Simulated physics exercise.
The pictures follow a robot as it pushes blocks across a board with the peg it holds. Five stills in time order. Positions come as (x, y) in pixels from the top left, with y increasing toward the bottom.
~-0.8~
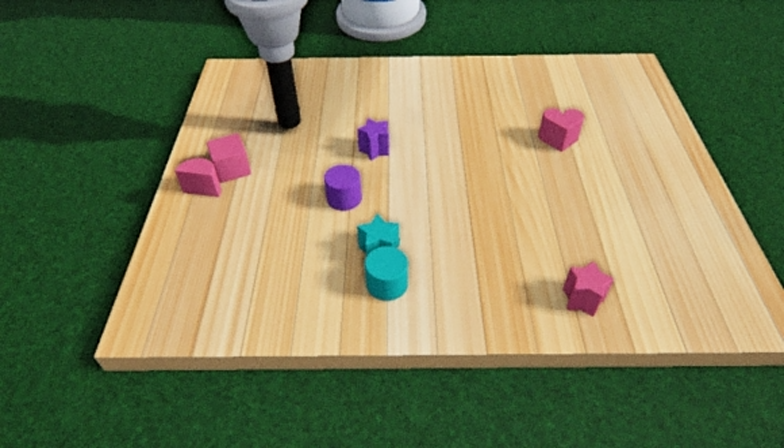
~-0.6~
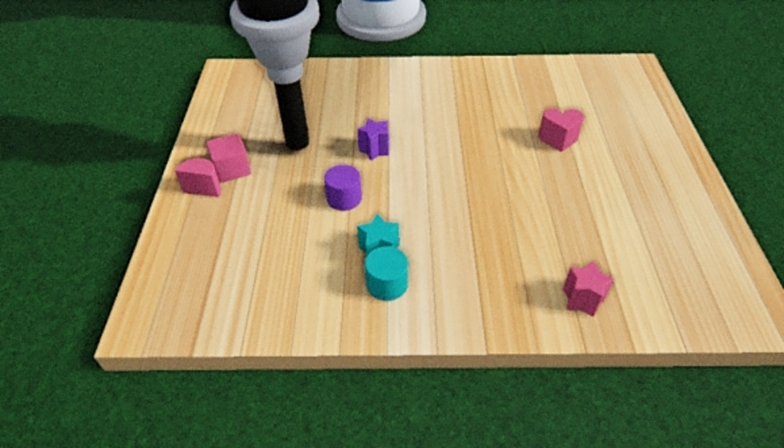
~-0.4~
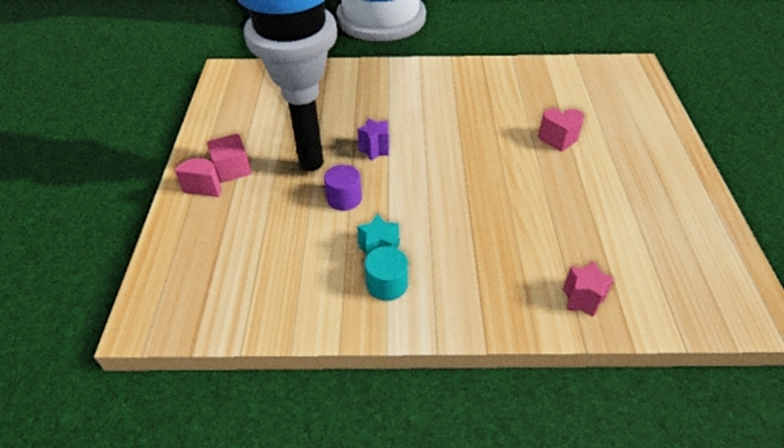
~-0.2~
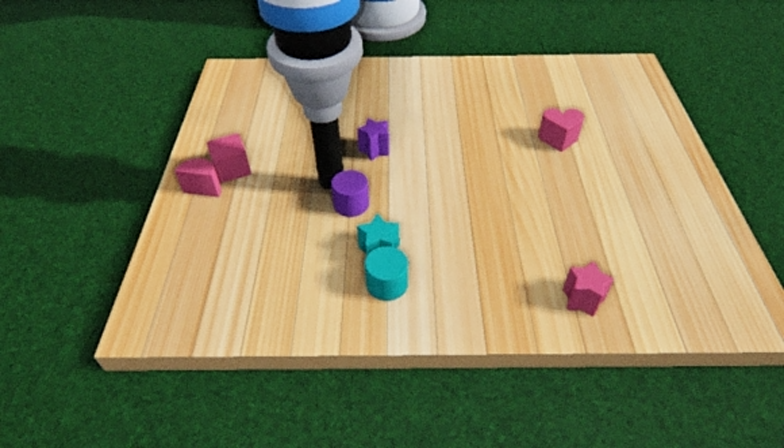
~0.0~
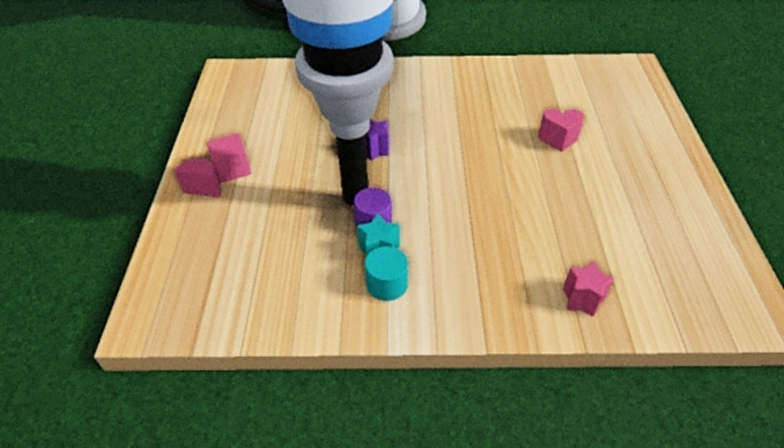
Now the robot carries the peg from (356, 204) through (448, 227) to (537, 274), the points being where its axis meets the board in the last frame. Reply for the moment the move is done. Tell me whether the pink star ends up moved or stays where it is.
That block will keep its spot.
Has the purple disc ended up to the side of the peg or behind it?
The answer is yes.
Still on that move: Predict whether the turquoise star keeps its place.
The turquoise star moves.
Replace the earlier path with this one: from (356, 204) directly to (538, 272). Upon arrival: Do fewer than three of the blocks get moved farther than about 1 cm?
No, it doesn't check out.
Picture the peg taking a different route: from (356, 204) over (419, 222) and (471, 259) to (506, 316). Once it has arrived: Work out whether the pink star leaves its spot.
Well, the pink star holds its place.
What follows on the original path. One third of the way, peg (418, 211); purple disc (401, 216); turquoise star (386, 242); turquoise disc (388, 271).
Two thirds of the way, peg (479, 234); purple disc (401, 216); turquoise star (386, 242); turquoise disc (388, 271).
At the end, peg (538, 268); purple disc (401, 216); turquoise star (386, 242); turquoise disc (388, 271); pink star unmoved.
